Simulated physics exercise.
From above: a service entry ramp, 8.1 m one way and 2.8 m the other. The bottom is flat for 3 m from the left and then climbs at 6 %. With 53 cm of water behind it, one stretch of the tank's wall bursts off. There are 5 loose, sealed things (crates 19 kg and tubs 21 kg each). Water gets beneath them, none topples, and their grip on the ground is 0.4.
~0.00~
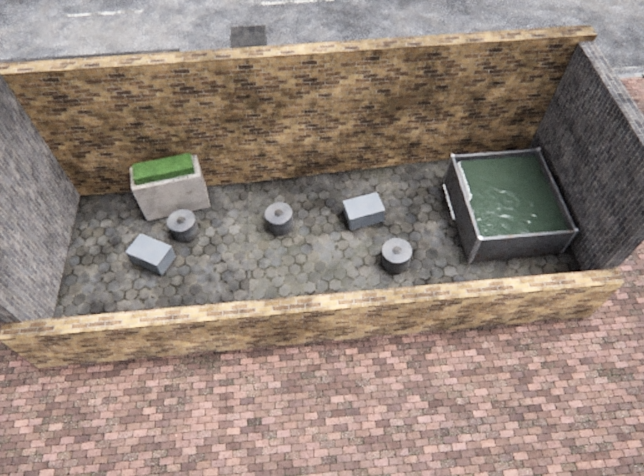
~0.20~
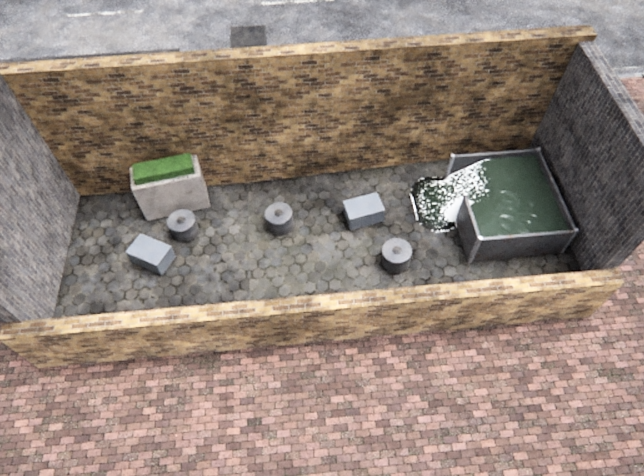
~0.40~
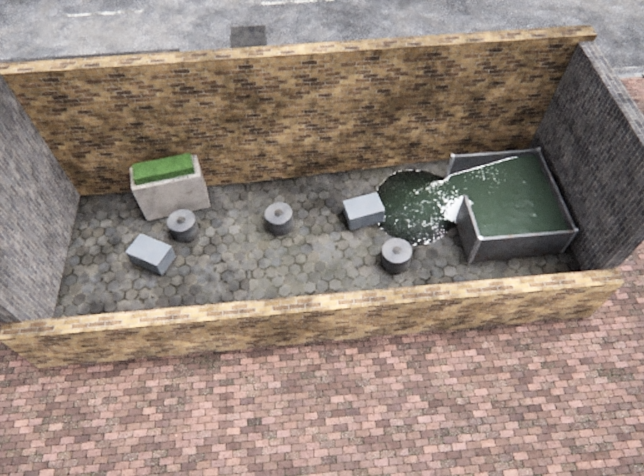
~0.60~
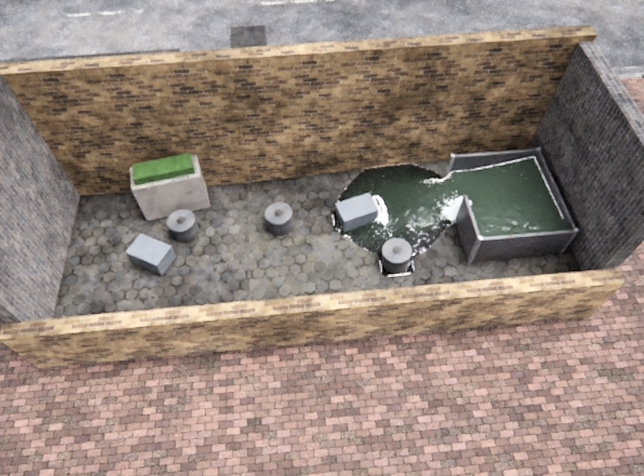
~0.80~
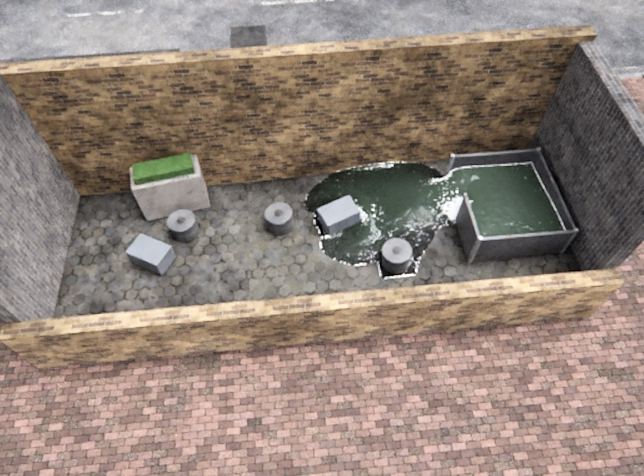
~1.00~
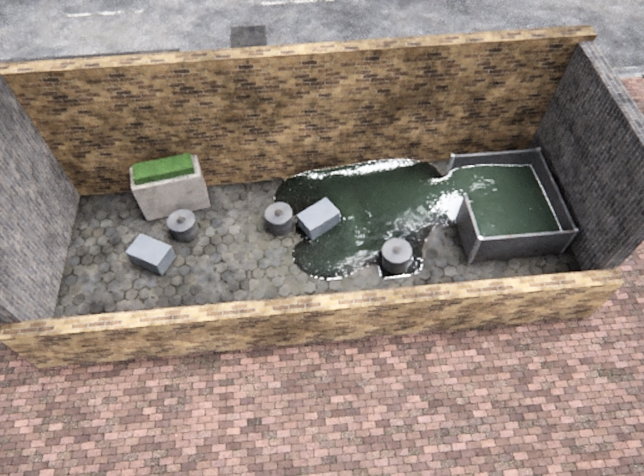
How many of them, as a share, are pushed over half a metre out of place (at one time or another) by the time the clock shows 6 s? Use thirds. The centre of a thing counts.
That comes to two thirds or more.
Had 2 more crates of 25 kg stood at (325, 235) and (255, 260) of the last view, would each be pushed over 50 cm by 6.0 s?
In turn: More, past it.
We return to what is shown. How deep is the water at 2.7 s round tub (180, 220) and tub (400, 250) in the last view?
About 7 and 2 cm.
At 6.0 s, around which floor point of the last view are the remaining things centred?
At about (158, 253).
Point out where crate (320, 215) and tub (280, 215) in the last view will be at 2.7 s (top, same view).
Near (193, 266) and (196, 237).
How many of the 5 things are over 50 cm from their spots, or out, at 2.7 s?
By then 2.
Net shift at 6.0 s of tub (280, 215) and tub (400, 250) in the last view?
In turn: 300 cm, 0 cm.
After 1.4 s 1 of 5 are over 50 cm from their spots; 0 afloat.
After 2.7 s 2 of 5 are over 50 cm from their spots; 0 afloat.
After 4.2 s 4 of 5 are over 50 cm from their spots; 2 afloat.
After 6.0 s 4 of 5 are over 50 cm from their spots, and 4 have been at some point; 3 afloat.
